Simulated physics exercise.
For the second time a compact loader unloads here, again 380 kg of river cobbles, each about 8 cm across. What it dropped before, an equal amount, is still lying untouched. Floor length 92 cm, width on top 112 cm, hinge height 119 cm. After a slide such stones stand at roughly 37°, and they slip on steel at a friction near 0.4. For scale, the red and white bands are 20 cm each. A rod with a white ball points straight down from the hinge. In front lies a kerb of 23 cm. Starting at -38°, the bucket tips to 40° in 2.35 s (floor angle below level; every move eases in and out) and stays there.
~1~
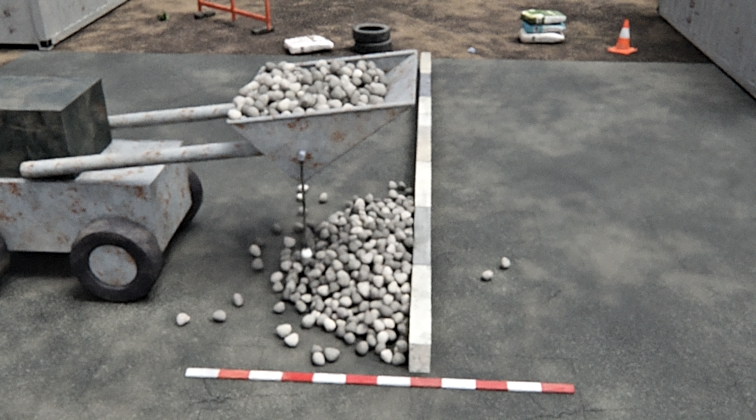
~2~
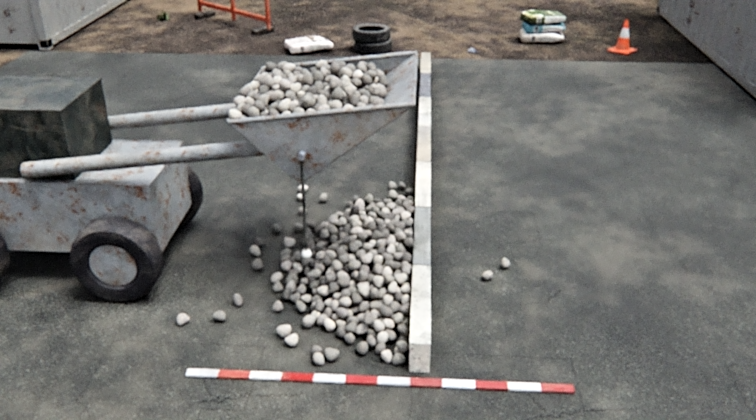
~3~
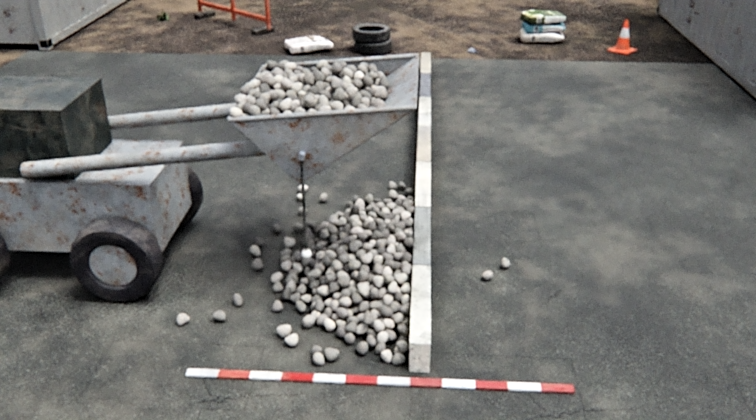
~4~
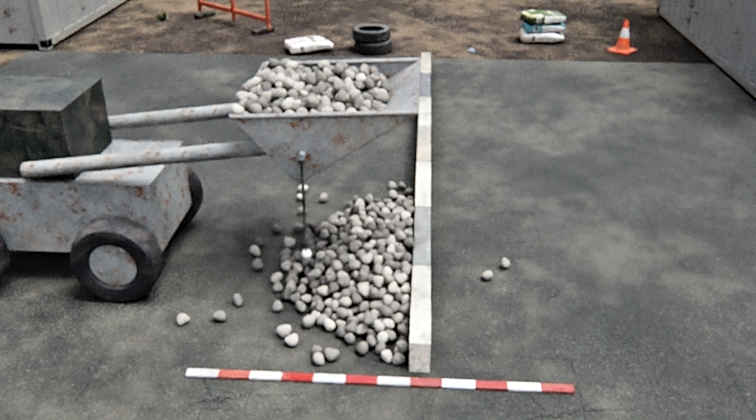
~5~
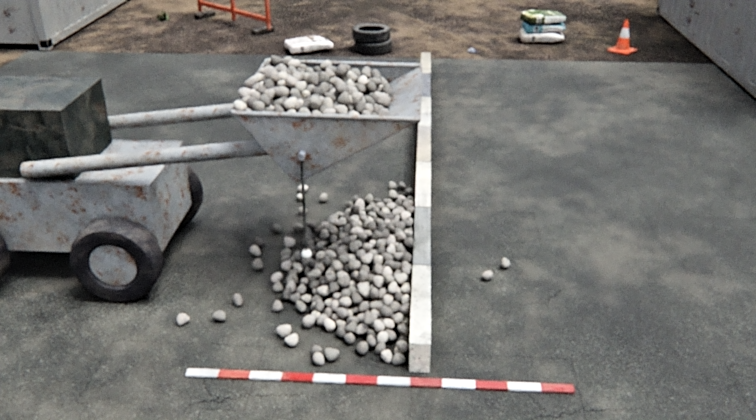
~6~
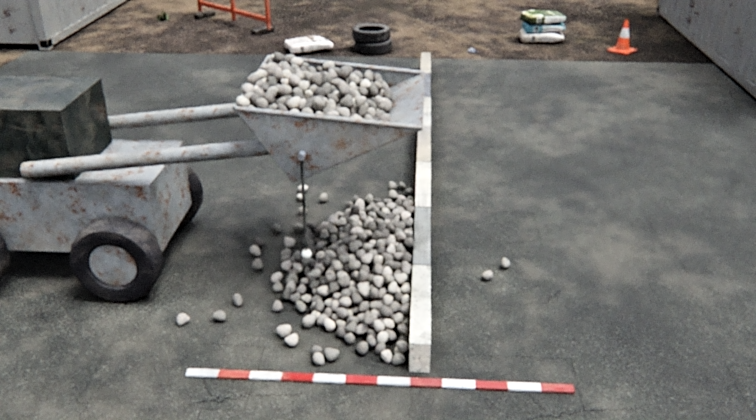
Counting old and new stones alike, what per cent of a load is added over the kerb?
Some 72 per cent is added.
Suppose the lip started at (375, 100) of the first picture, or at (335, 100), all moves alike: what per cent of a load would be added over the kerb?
First some 30, then 5 per cent.
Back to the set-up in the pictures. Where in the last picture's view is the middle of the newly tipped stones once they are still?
Around (462, 259).
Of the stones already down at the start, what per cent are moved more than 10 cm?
About 0 per cent.
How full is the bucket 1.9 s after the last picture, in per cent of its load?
It holds some 10 per cent.
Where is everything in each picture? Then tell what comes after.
In the first picture, the bucket is at -38°, its lip at (414, 103); the top of the load is at (324, 74). The earlier load is highest near (378, 239), 25 cm above ground level, 100 % on this side of the kerb.
In the second picture, the bucket is at -37°, its lip at (414, 104); the top of the load is at (316, 74).
The third picture shows lip at (416, 108), floor tilted -36°, highest stones at (297, 75).
The fourth picture shows lip at (418, 113), floor tilted -33°, highest stones at (299, 75).
In the fifth picture, the bucket is at -30°, its lip at (420, 120); the top of the load is at (293, 74).
The sixth picture shows lip at (423, 128), floor tilted -25°, highest stones at (278, 68).
Then, 1.2 s after the last picture the floor is at 28°; in per cent of one load, 95 in the bucket, 105 on this side of the kerb, 1 over the kerb; the foremost stones are at (443, 214).
Then, 1.9 s after the last picture the floor is at 40°; in per cent of one load, 12 in the bucket, 138 on this side of the kerb, 51 over the kerb; the foremost stones are at (542, 271).
Then, 2.2 s after the last picture the floor is at 40°; in per cent of one load, 0 in the bucket, 133 on this side of the kerb, 68 over the kerb; the foremost stones are at (607, 265).
Then, 4.8 s after the last picture the floor is at 40°; in per cent of one load, 0 in the bucket, 128 on this side of the kerb, 72 over the kerb; the foremost stones are at (662, 248). Net gain over the kerb, 72.
